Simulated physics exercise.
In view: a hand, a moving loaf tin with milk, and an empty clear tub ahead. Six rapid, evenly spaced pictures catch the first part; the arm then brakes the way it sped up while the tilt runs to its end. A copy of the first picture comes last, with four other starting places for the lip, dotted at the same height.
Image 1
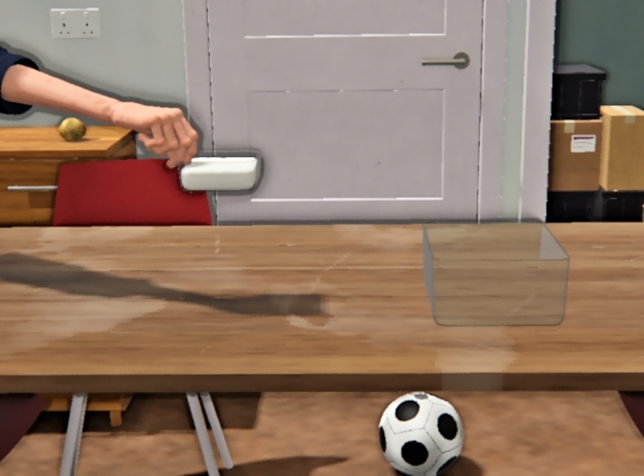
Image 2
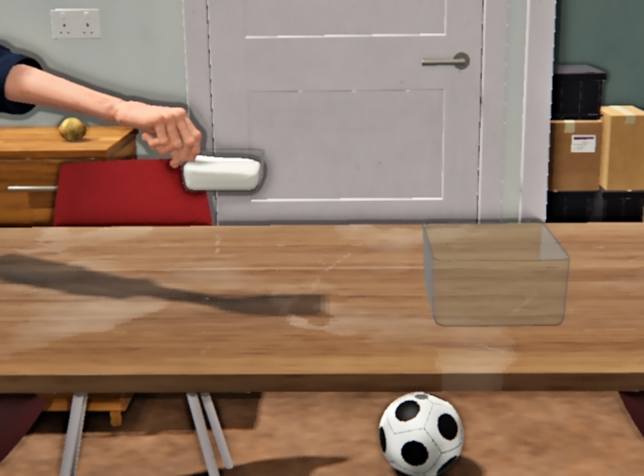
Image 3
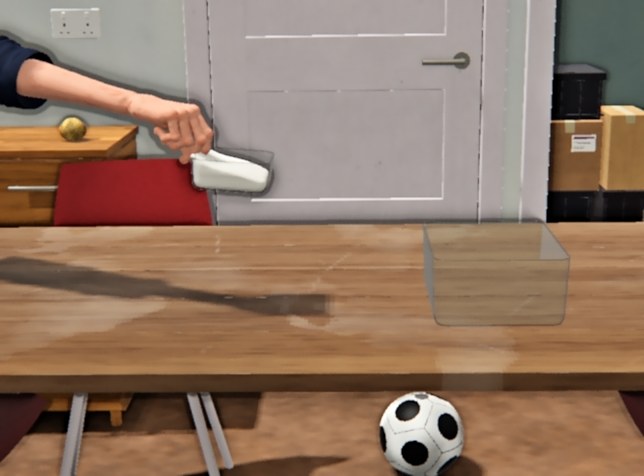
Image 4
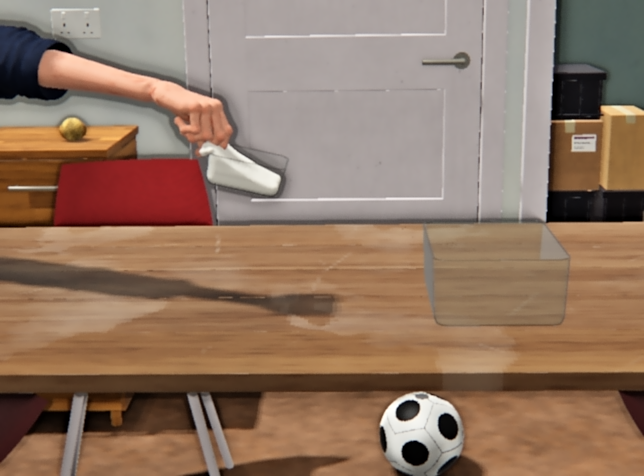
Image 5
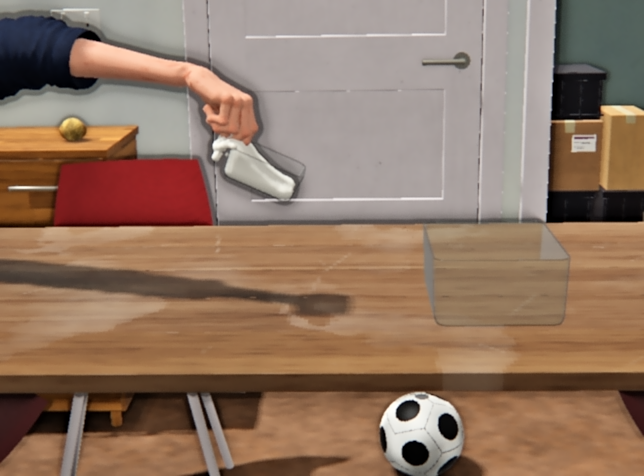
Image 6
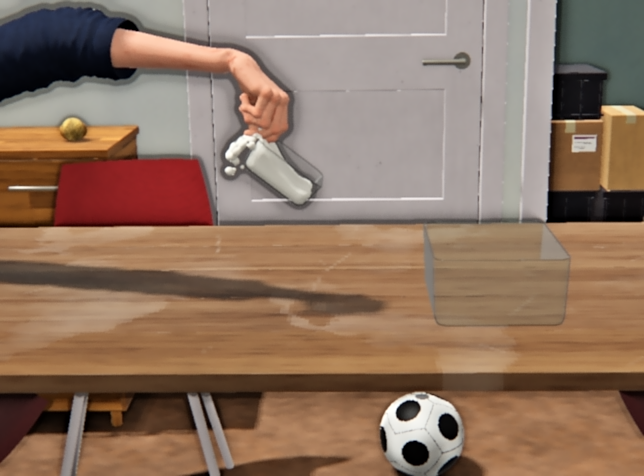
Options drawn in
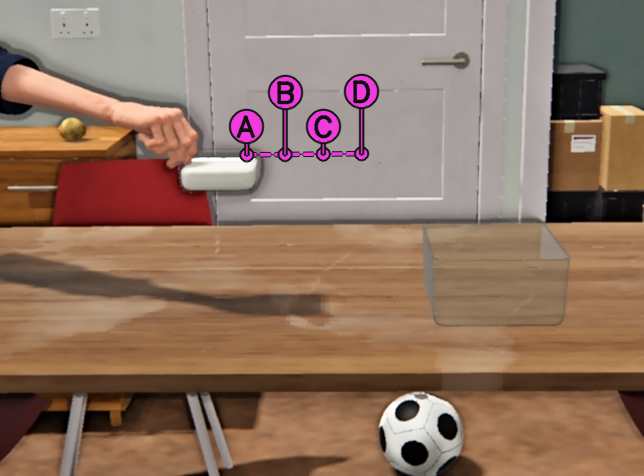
At first, a hand reaching in from the left holds a loaf tin of white milk level above a wooden table, with an empty clear tub to the right. The arm then moves right, tilting the tin's right end steadily downward, while milk slops over the rim near the hand.
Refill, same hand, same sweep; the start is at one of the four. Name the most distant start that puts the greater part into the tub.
Spot B just does it.
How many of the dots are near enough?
Three of them.
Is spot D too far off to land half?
No, not at all.
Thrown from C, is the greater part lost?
No, not at all.
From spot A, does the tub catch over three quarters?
No, less.
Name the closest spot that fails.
Here it is spot A.
On the marked copy, A at (246, 154); B at (285, 154); C at (323, 154); D at (361, 153).
For spot A, about 28 % lands in the tub, 64 % falls short and 8 % goes beside or beyond.
For spot B, about 65 % lands in the tub, 28 % falls short and 7 % goes beside or beyond.
For spot C, about 87 % lands in the tub, 11 % falls short and 3 % goes beside or beyond.
For spot D, about 72 % lands in the tub, 9 % falls short and 18 % goes beside or beyond.
